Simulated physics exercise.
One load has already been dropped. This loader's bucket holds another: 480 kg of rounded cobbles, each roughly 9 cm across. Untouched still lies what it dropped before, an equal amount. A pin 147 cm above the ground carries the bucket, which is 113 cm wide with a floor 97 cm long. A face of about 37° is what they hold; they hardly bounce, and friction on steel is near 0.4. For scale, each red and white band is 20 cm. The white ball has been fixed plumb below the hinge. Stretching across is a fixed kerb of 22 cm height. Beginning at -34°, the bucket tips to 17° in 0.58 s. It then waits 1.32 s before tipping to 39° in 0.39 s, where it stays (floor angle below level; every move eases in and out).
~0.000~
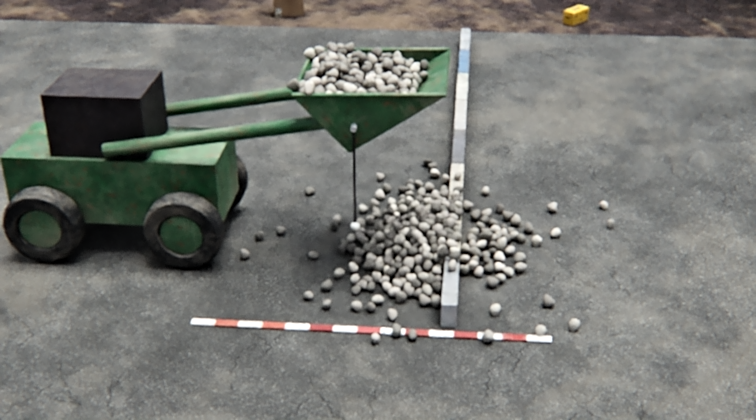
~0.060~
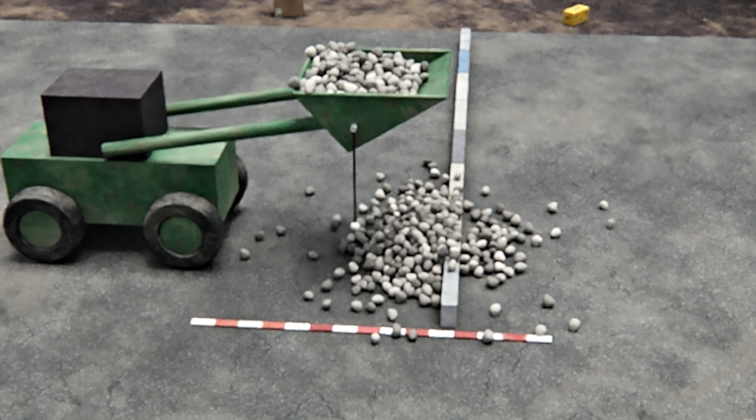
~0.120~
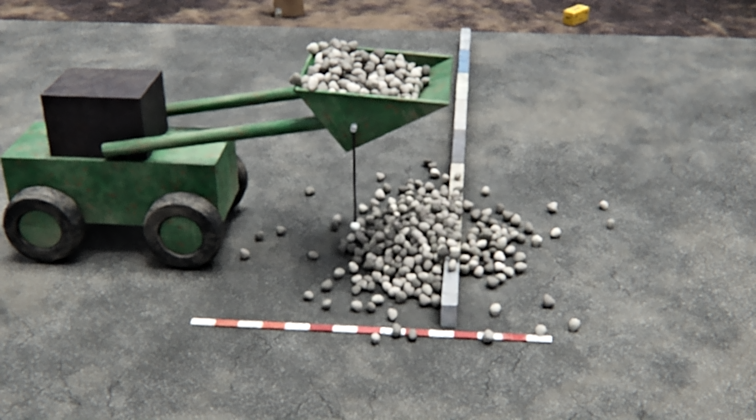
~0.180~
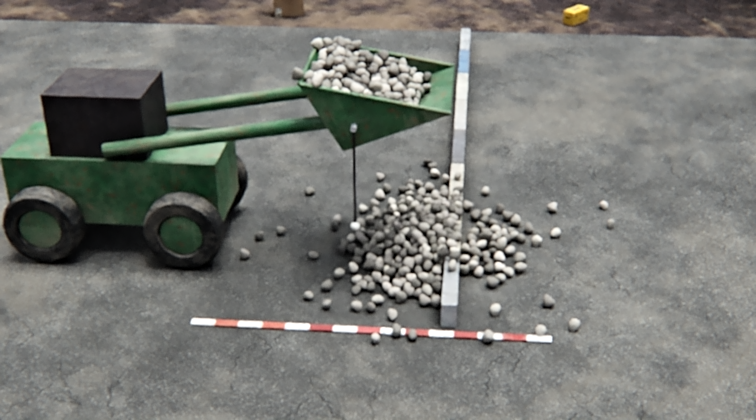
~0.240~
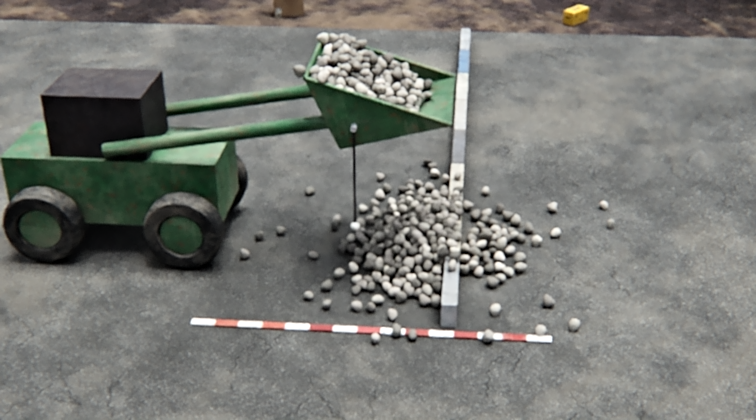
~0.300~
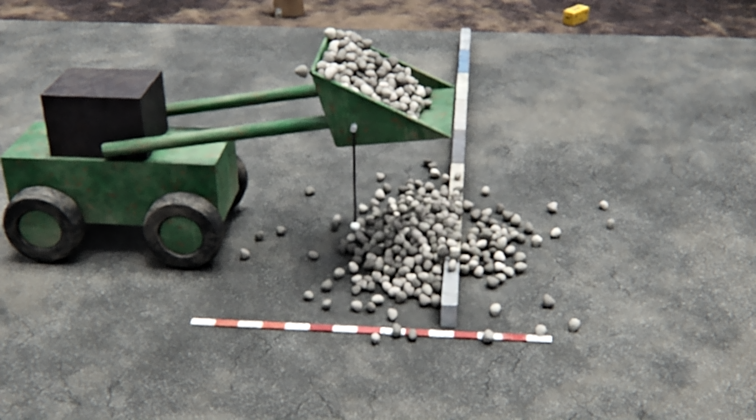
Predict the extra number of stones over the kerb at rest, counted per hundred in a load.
About 87 more per hundred stones.
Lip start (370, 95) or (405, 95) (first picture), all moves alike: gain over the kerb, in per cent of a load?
About 10 per cent for the first, 40 per cent for the second.
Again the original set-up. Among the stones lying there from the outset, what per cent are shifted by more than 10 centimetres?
Around 10 in a hundred.
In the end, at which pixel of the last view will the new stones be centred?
They end up centred around (492, 238).
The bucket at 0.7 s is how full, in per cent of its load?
Reading: Near 100 % of the load.
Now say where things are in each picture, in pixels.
Lip at (446, 95), floor tilted -34°, highest stones at (342, 54). The earlier load is highest near (441, 216), 33 cm above ground level, 86 % on this side of the kerb, 14 % over the kerb, in the first frame.
The bucket is at -32°, its lip at (446, 98); the top of the load is at (336, 53); the stones move at 0.2 m/s on average, in the second frame.
Lip at (448, 104), floor tilted -28°, highest stones at (339, 51); the stones move at 0.4 m/s on average, in the third frame.
The bucket is at -22°, its lip at (450, 114); the top of the load is at (333, 47); the stones move at 0.5 m/s on average, in the fourth frame.
Lip at (451, 125), floor tilted -15°, highest stones at (337, 43); the stones move at 0.6 m/s on average, in the fifth frame.
The bucket is at -7°, its lip at (451, 137); the top of the load is at (343, 40); the stones move at 0.6 m/s on average, in the sixth frame.
After 0.4 s the floor is at 9°; in per cent of one load, 100 in the bucket, 86 on this side of the kerb, 14 over the kerb; the foremost stones are at (566, 254).
After 0.7 s the floor is at 17°; in per cent of one load, 100 in the bucket, 86 on this side of the kerb, 14 over the kerb; the foremost stones are at (566, 254).
After 2.7 s the floor is at 39°; in per cent of one load, 0 in the bucket, 109 on this side of the kerb, 91 over the kerb; the foremost stones are at (659, 243).
After 5.5 s the floor is at 39°; in per cent of one load, 0 in the bucket, 99 on this side of the kerb, 102 over the kerb; the foremost stones are at (659, 243). Net gain over the kerb, 87.
